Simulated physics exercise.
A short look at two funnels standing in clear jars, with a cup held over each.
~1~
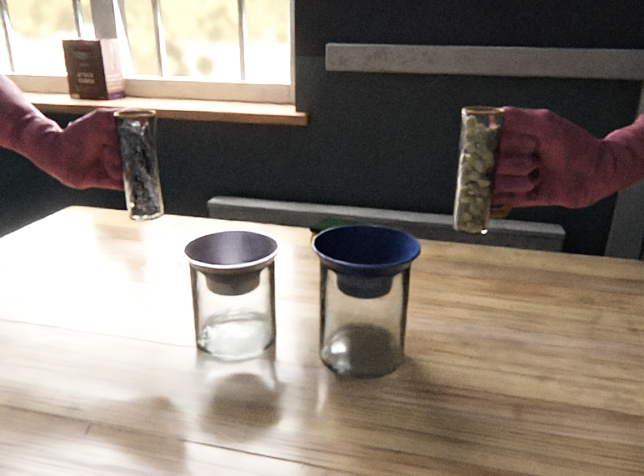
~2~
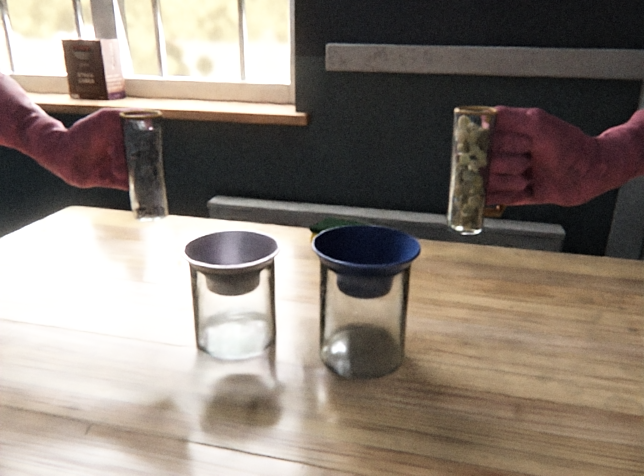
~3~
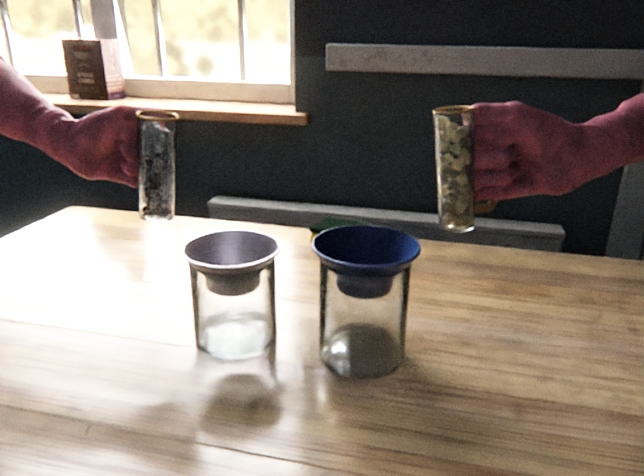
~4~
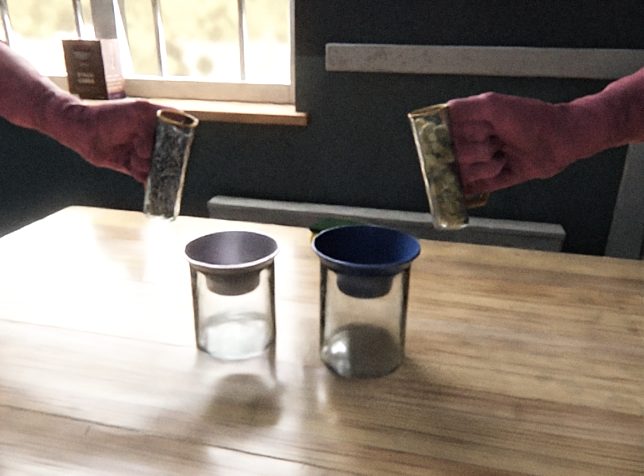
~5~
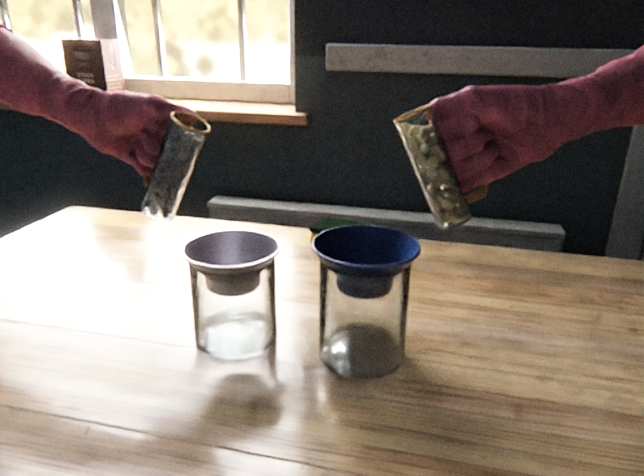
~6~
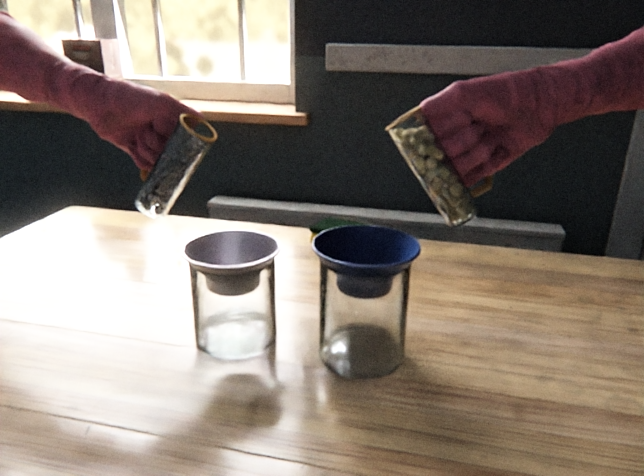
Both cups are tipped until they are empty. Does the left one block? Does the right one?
The left funnel passes it all and the right funnel passes it all.
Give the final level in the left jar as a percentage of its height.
Close to 15 per cent.
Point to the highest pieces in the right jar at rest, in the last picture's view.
Close to (385, 335).
Then, 0.38 s later than the last frame, left, every one still in the cup; right, every one still in the cup.
Then, 0.78 s later than the last frame, left, almost all still in the cup, just a few in or over the funnel; right, every one still in the cup.
Then, 1.25 s later than the last frame, left, roughly a quarter still in the cup, roughly a third in or over the funnel, roughly half down in the jar; right, roughly half still in the cup, roughly a quarter in or over the funnel, about a tenth down in the jar.
When it is over, left, every one down in the jar; right, every one down in the jar.
